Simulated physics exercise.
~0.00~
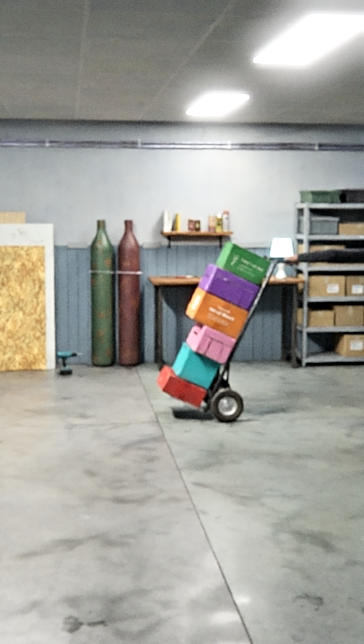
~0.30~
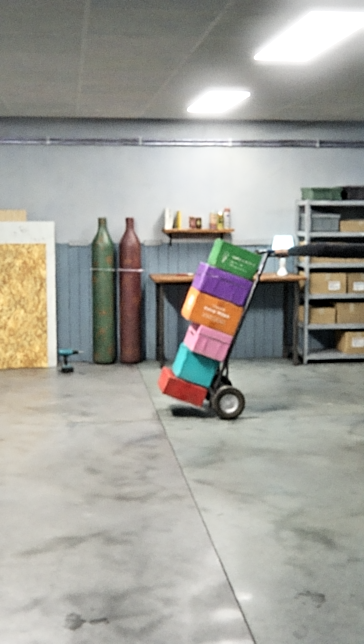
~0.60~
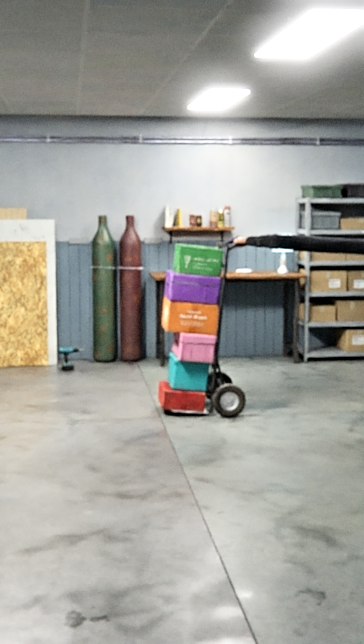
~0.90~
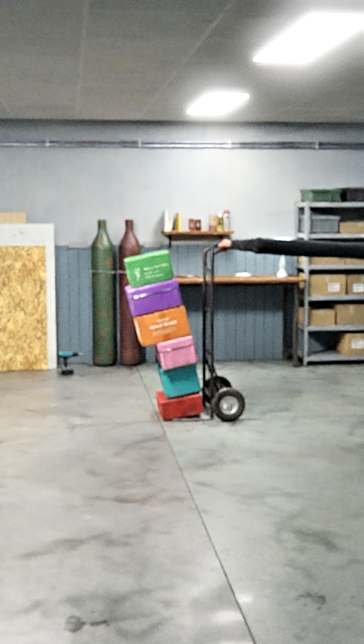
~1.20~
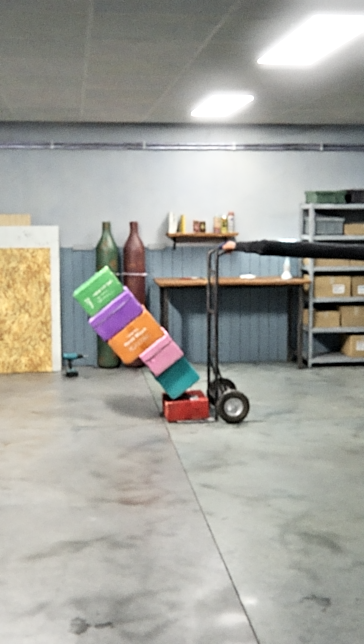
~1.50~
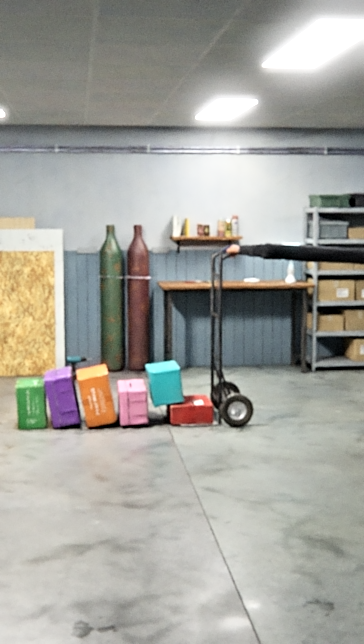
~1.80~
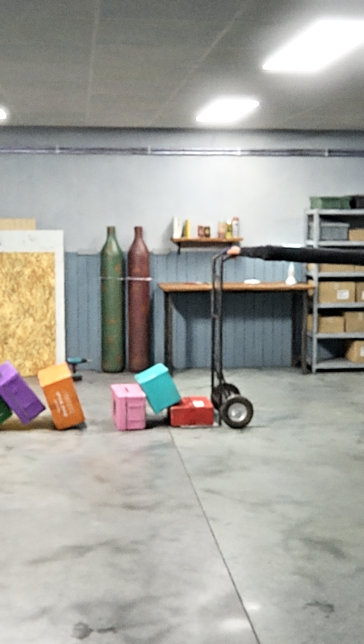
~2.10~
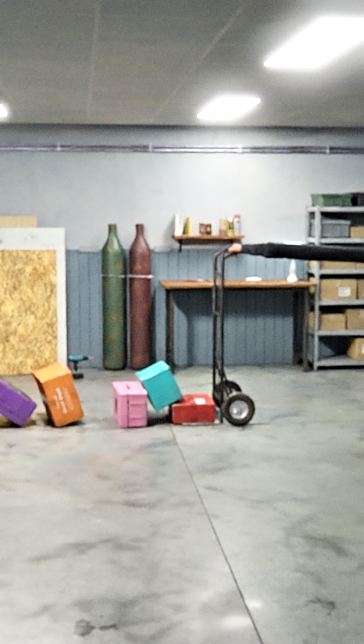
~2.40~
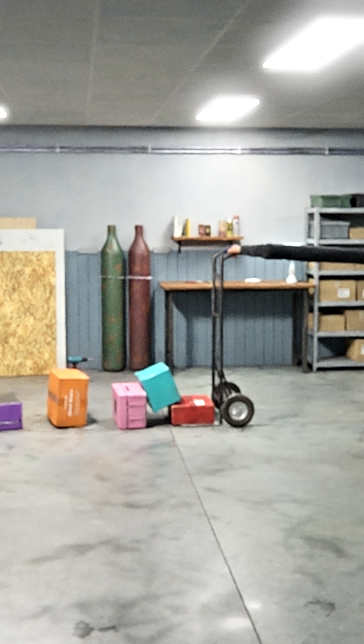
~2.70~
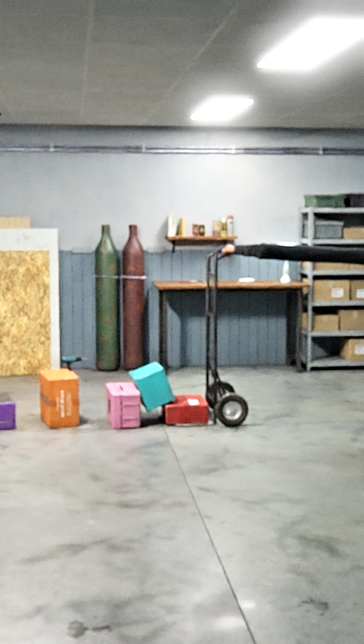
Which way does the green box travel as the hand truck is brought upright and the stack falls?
The green box moves to the left, falling from the top of the stack to the floor and going out of view.
